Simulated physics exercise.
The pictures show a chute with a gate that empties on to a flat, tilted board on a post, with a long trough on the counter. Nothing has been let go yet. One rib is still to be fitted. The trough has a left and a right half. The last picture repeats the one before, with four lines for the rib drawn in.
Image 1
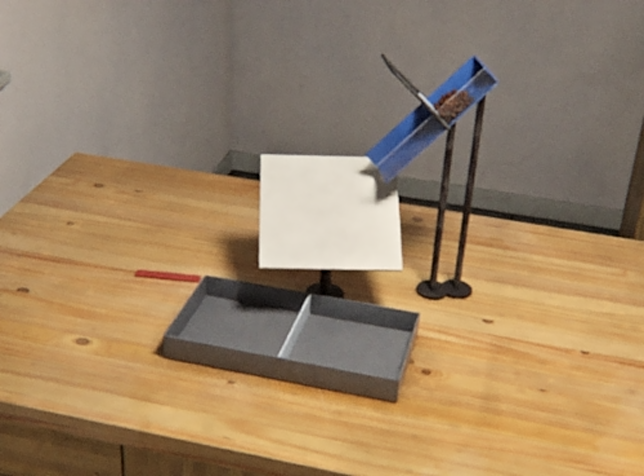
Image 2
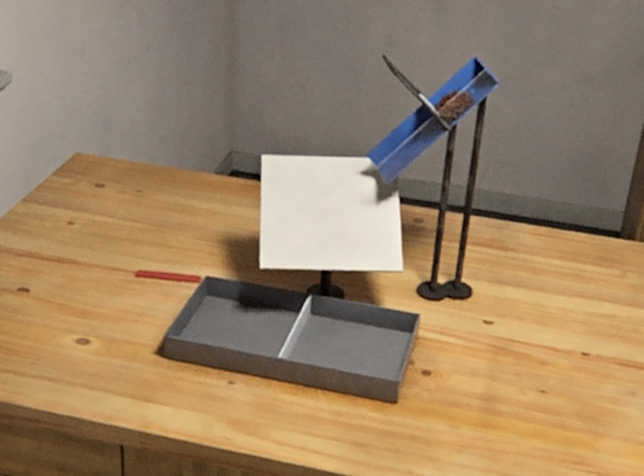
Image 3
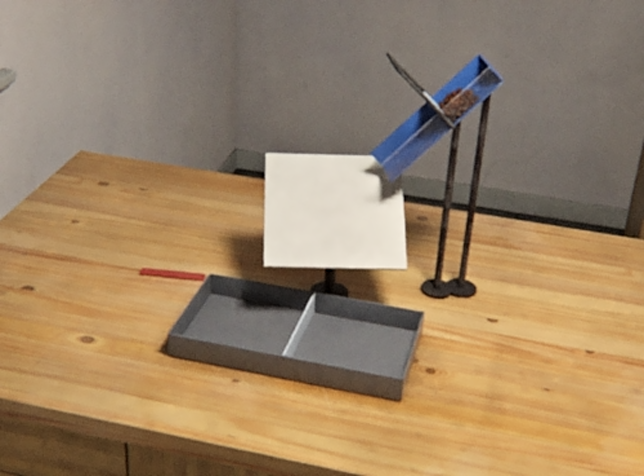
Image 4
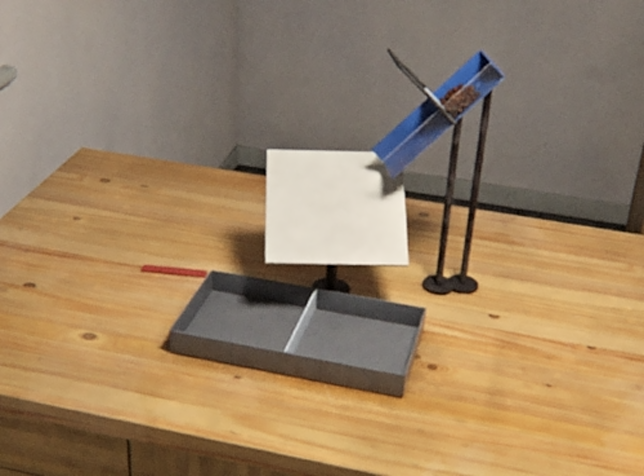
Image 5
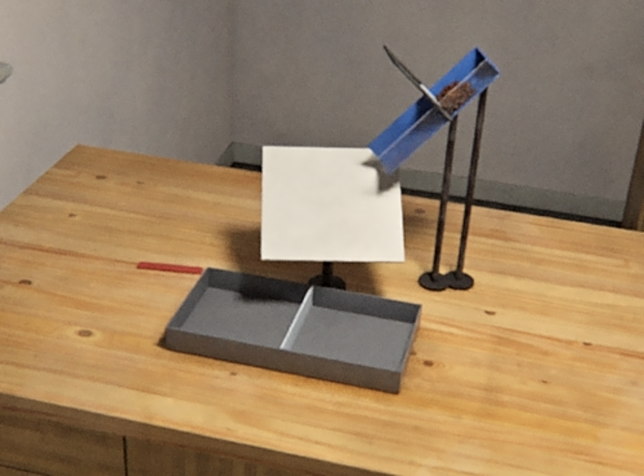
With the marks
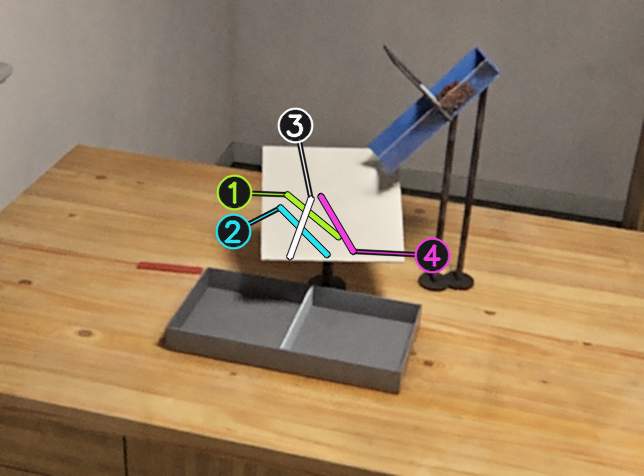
A blue chute holding reddish-brown bits stays still above a tilted white board and gray tray.
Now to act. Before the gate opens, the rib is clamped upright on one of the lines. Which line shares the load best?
3 beats the others.
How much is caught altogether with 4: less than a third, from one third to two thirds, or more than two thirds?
Line 4 gives more than two thirds.
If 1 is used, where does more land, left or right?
Right.
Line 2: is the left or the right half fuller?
Right.
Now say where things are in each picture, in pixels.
Load behind the gate at (451, 108), allspice berries; lip of the chute at (382, 176), sloping fairly steeply, in the first frame.
Middle of the board at (331, 211), tilted fairly steeply; middle of its low edge at (332, 269); of its high edge at (329, 157), in the second frame.
Front corners of the trough at (168, 334) and (403, 379); front end of its middle wall at (283, 356); gate still shut at (431, 101), in the third frame.
Middle of the load at (457, 103); lip at (389, 171), in the fourth frame.
Middle of the load at (453, 100); lip at (384, 167), in the fifth frame.
On the marked copy, line 1 from (287, 194) to (338, 236); line 2 from (280, 207) to (327, 254); line 3 from (311, 198) to (289, 256); line 4 from (320, 196) to (353, 251).
For line 1, of what is caught, a stray few in the left half, nearly all in the right.
For line 2, of what is caught, a stray few in the left half, nearly all in the right.
For line 3, of what is caught, about half in the left half, about half in the right.
For line 4, of what is caught, a stray few in the left half, nearly all in the right.
